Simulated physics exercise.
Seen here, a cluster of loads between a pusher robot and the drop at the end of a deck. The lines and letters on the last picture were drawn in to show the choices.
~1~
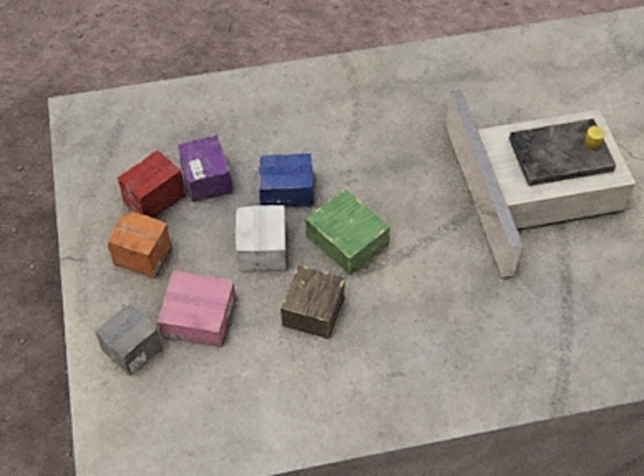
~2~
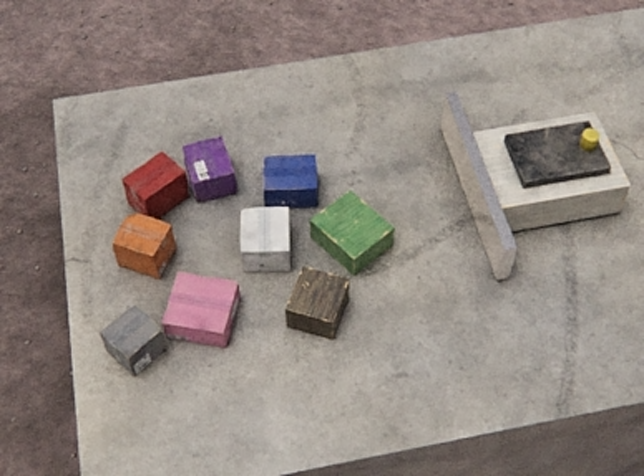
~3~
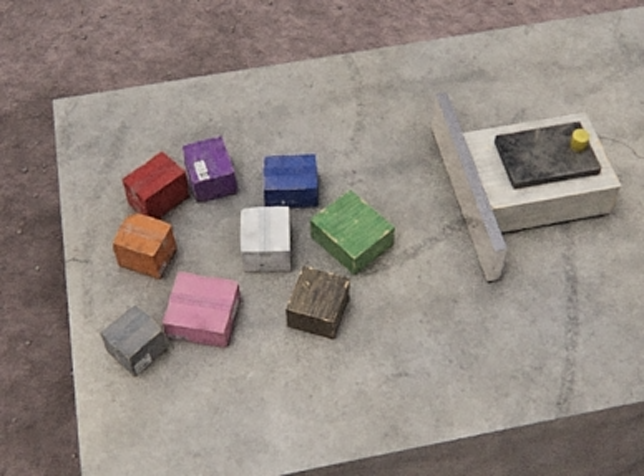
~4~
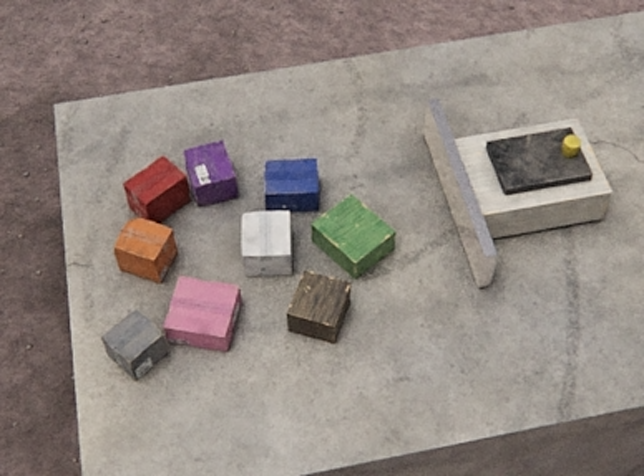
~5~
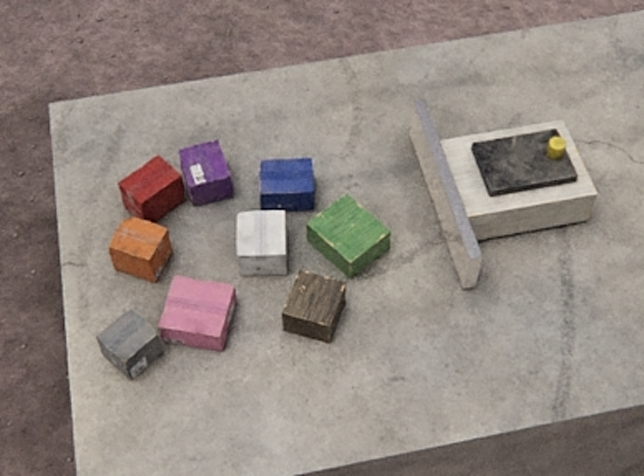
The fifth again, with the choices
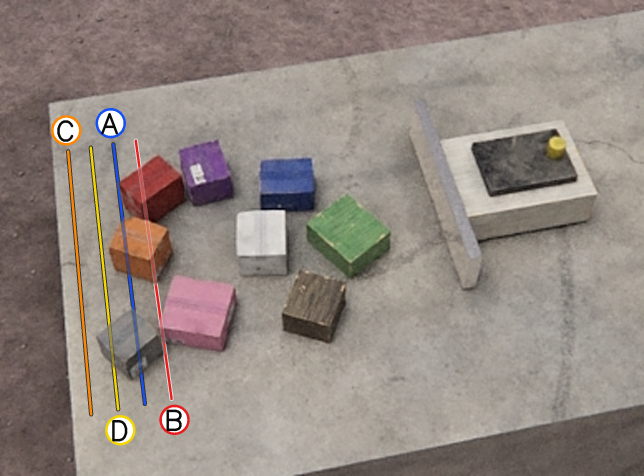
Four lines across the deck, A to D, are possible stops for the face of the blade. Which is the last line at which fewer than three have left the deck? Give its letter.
B.
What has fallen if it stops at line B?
It is the orange box.
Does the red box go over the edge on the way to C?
Yes.
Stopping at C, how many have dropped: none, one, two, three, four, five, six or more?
By then, six or more.
On the marked copy, A at (128, 263); B at (152, 258); C at (79, 271); D at (103, 267).
With B. Early on, robot (415, 180); green crate (312, 234); grey parcel (130, 344).
Further on, robot (309, 198); orange box (99, 262); grey parcel (125, 347).
At the end, robot (227, 212); orange box over the edge; white box (70, 276); one fallen.
As for the rest, A drops three; C drops seven; D drops three.
